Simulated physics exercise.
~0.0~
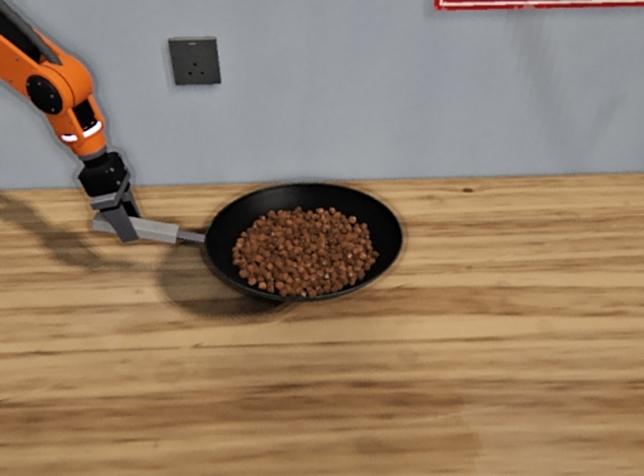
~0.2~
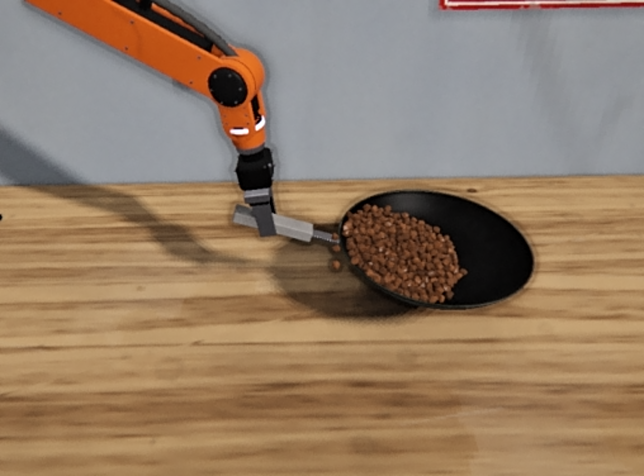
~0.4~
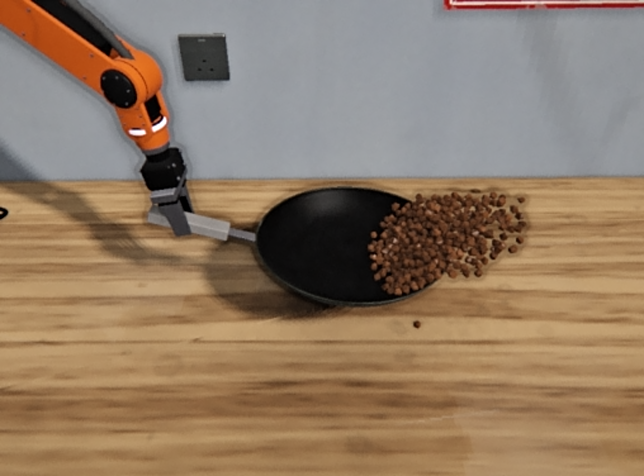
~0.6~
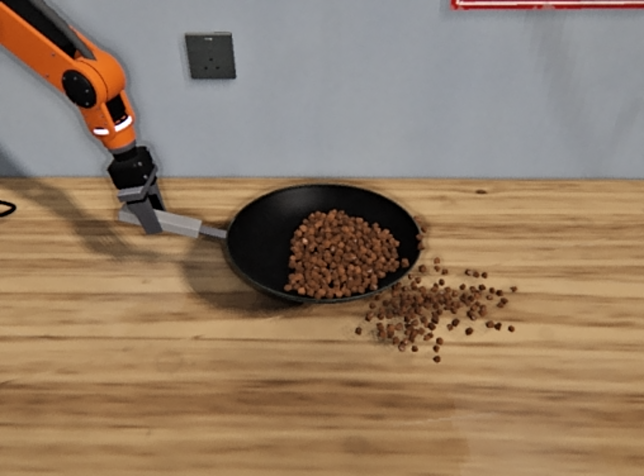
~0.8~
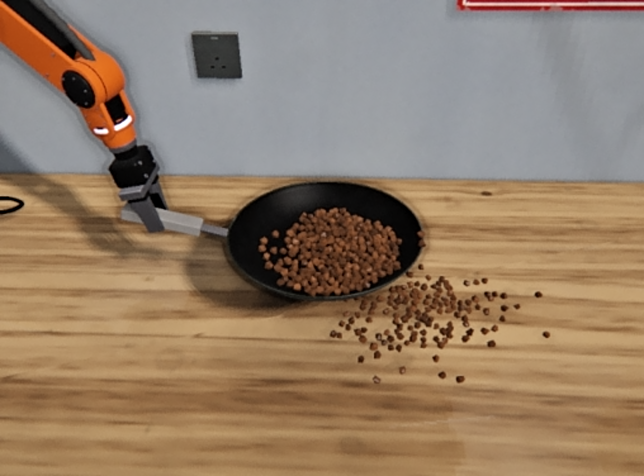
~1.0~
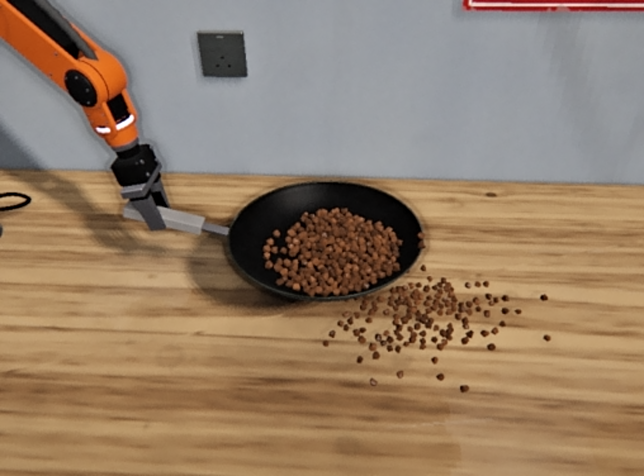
On a wooden table, a robot arm jerks a pan right then left, spilling brown pellets.
